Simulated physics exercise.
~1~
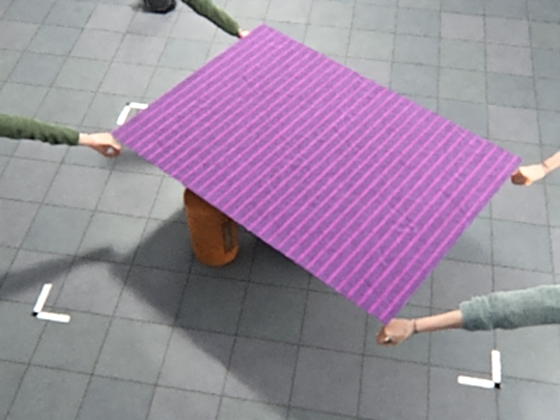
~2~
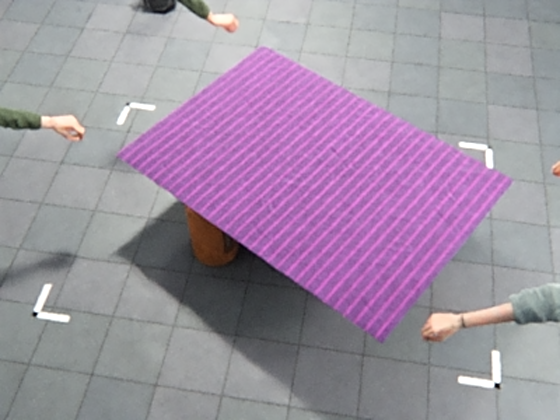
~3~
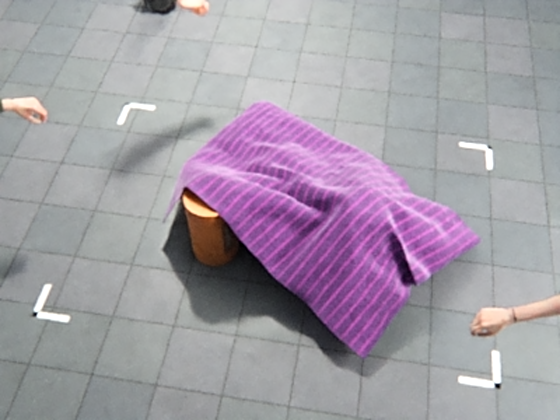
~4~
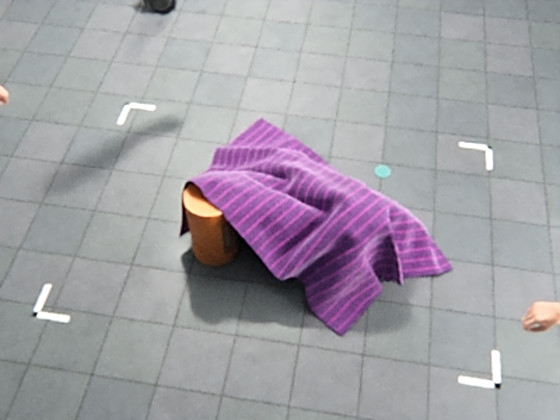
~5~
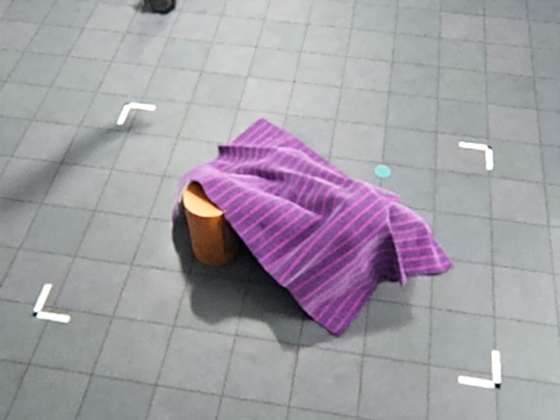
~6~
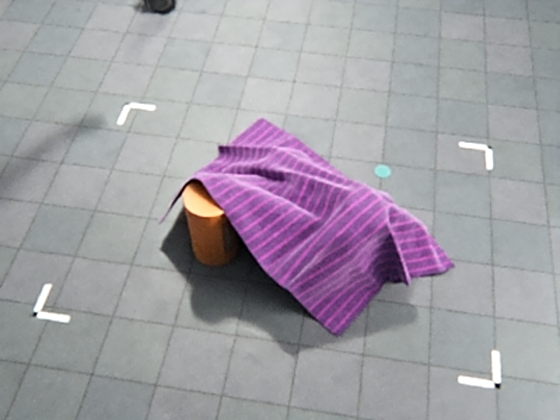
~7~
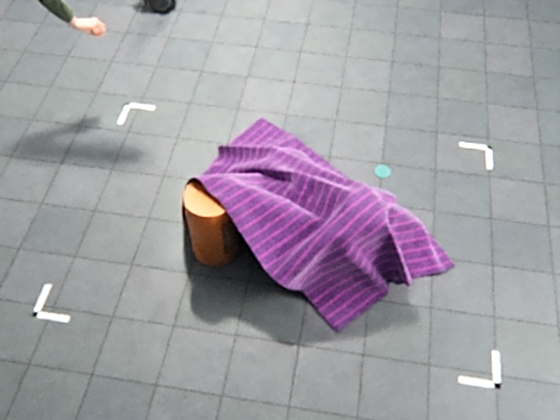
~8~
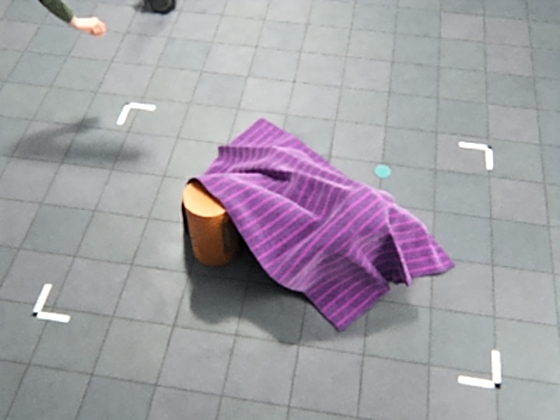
In this clip, four hands hold a purple striped cloth flat above a tiled floor and let go, and it drops over hidden objects, settling in folds with an orange container partly exposed at the left and a small teal disc uncovered beyond it.
